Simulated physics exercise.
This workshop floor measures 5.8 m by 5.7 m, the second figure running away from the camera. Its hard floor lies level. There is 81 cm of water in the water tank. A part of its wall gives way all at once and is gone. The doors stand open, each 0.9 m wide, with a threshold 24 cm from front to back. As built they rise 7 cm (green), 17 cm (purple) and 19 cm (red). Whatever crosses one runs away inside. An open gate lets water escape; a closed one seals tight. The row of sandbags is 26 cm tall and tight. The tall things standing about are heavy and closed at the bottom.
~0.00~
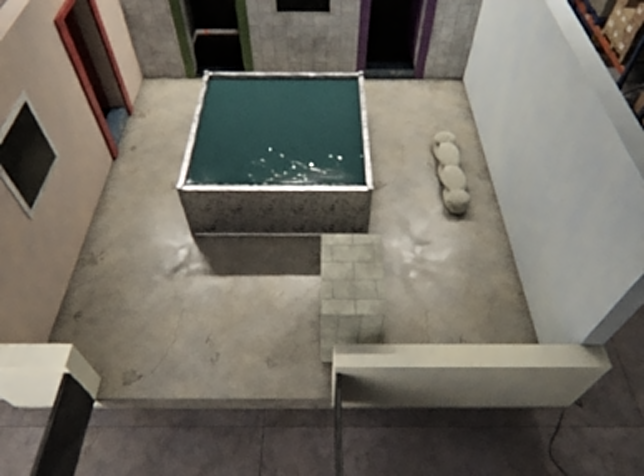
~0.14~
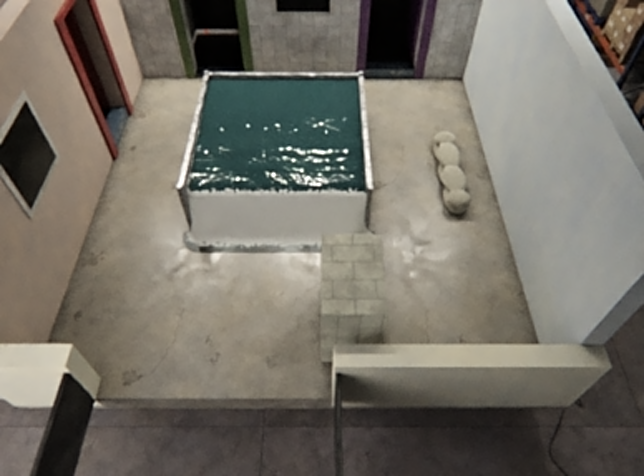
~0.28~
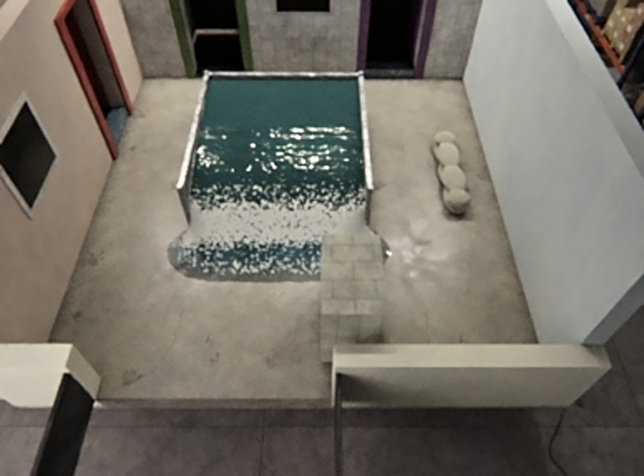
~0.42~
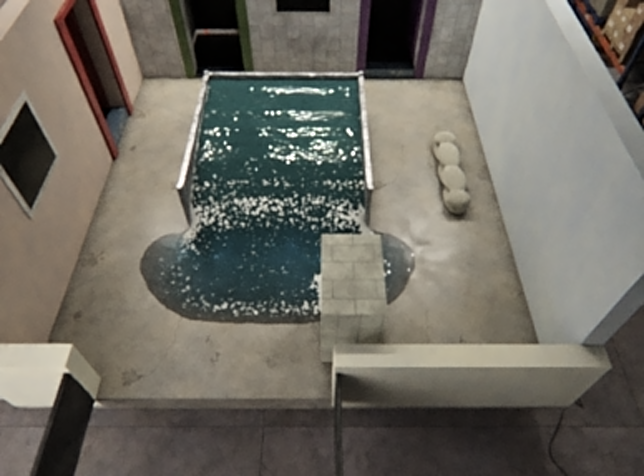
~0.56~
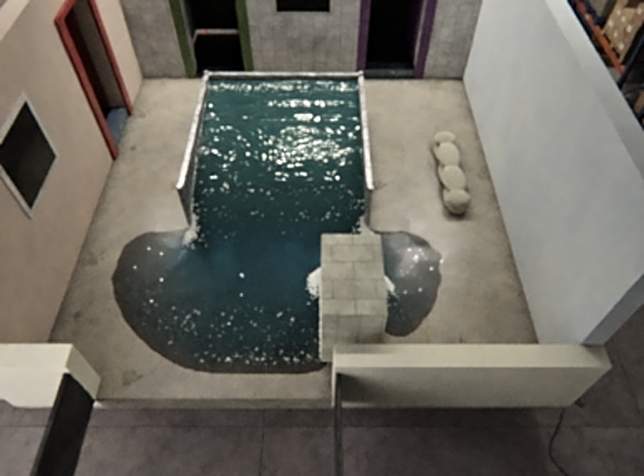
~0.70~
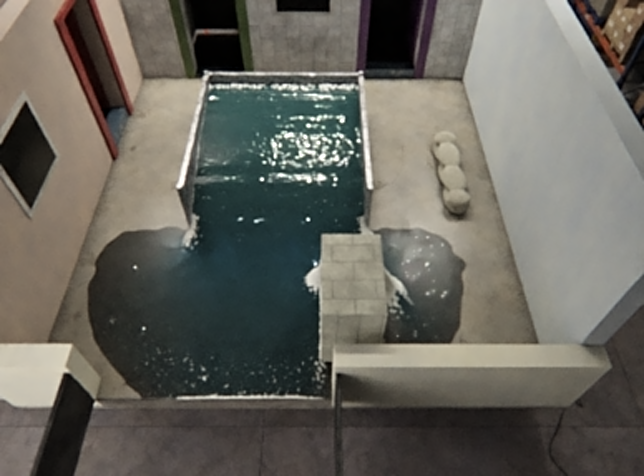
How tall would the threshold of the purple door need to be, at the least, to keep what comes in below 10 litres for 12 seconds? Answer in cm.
Close to 6 cm is just enough.
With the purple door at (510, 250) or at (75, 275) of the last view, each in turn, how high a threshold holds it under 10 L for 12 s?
Roughly 19 and 7.0 cm.
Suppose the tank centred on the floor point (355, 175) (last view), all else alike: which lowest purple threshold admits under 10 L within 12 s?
Some 11.0 cm.
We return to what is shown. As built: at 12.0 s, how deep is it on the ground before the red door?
Some 6.5 cm.
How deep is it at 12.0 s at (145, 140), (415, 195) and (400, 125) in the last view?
Roughly 5, 4 and 7 cm, in turn.
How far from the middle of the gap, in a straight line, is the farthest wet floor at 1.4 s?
Some 3.8 m out.
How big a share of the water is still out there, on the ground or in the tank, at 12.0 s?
Some 36 per cent remains.
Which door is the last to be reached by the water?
It is the green one.
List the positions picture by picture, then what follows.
The first picture shows still water, 81 cm deep, in the water tank at (280, 129); the purple door at (396, 26) is dry.
In the second picture, water pours out at (278, 219) and has run 0.3 m, to a hidden place; about 10 cm deep outside, 81 cm at the back.
In the third picture, the gap is at (278, 220), the front 0.7 m out at (203, 275); the back of the water tank holds 81 cm.
In the fourth picture, water pours out at (279, 222) and has run 1.3 m, to (211, 316); about 14 cm deep outside, 81 cm at the back.
In the fifth picture, the front is at a hidden place, 2.0 m from the gap at (279, 222); 5.7 m2 of floor is wet, 74 cm left at the back.
In the sixth picture, water pours out at (279, 222) and has run 2.3 m, to a hidden place; about 10 cm deep outside, 67 cm at the back; the purple door at (396, 26), 4.0 m from the gap, is still 3.6 m from the nearest water.
After 1.4 s water covers 40 % of the floor, deepest (54 cm) near (338, 283); it has not reached the purple door.
After 3.0 s water covers 50 % of the floor, deepest (28 cm) near (36, 377); it has not reached the purple door.
After 12.0 s water covers 95 % of the floor, deepest (9 cm) near (129, 119); 7 cm at the purple door, 0 litres in over its 17 cm threshold.
At the purple door as built, the water arrived by 4.3 s and peaked near 8 cm at 11.4 s.
With a threshold of 4.5 cm, 28 litres would have come in within the 12 s; with 6.5 cm, 5 litres. So under 10 litres takes about 6 cm.
